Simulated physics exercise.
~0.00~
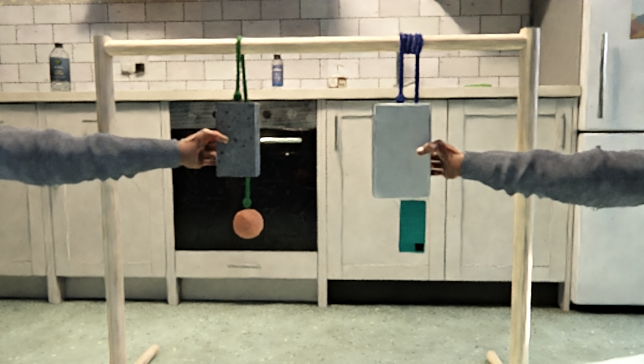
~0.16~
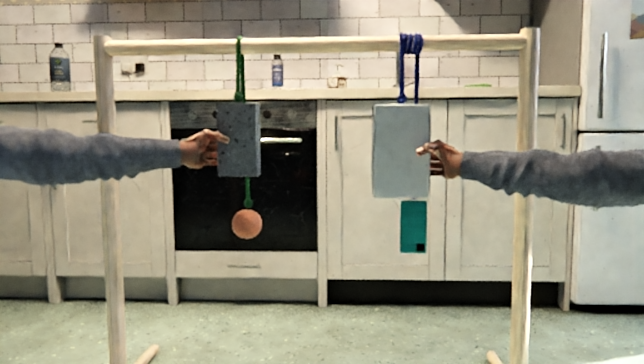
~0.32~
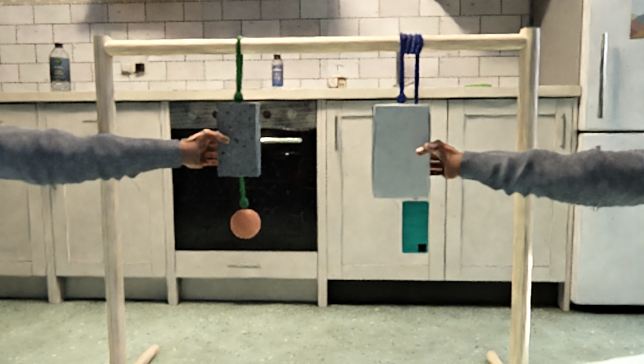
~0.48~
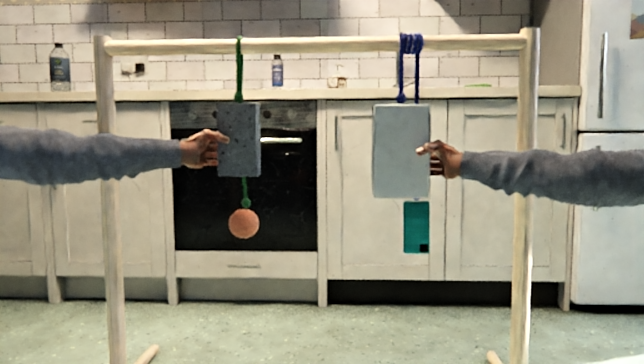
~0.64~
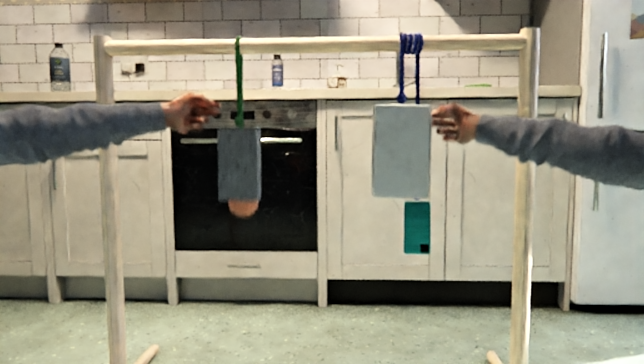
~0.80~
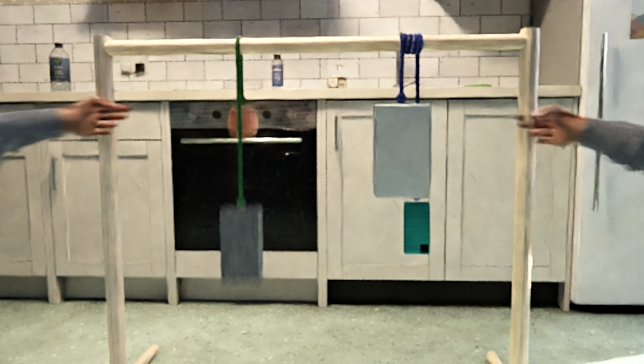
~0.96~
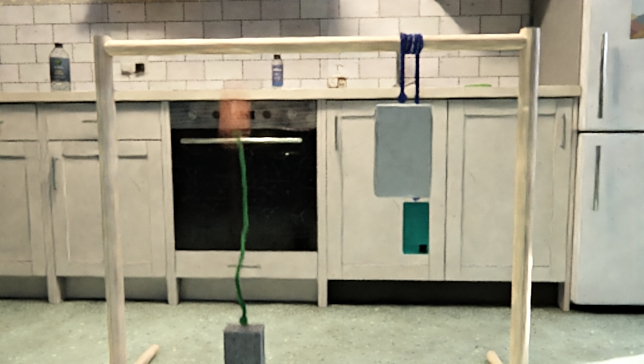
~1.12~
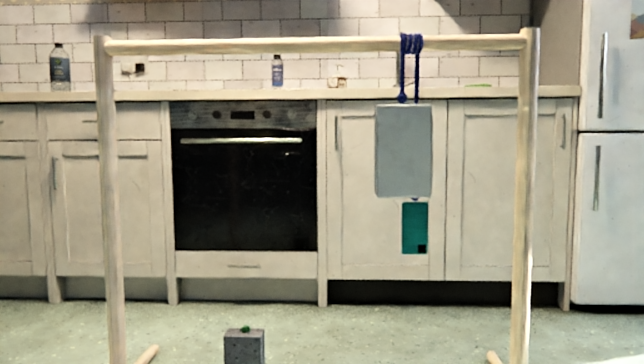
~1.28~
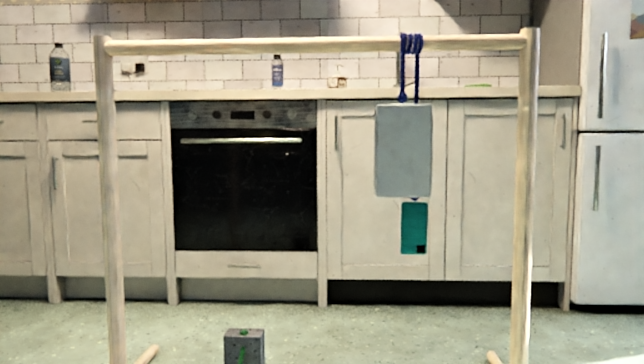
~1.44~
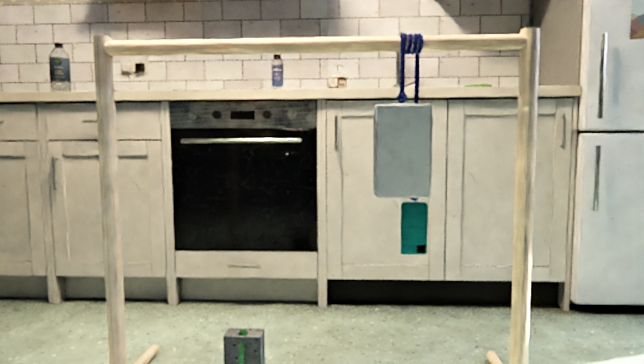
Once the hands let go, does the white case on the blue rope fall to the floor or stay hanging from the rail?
The white case stays hanging from the rail on its blue rope, while the grey paver pulls its green rope over the rail and ends up on the floor.
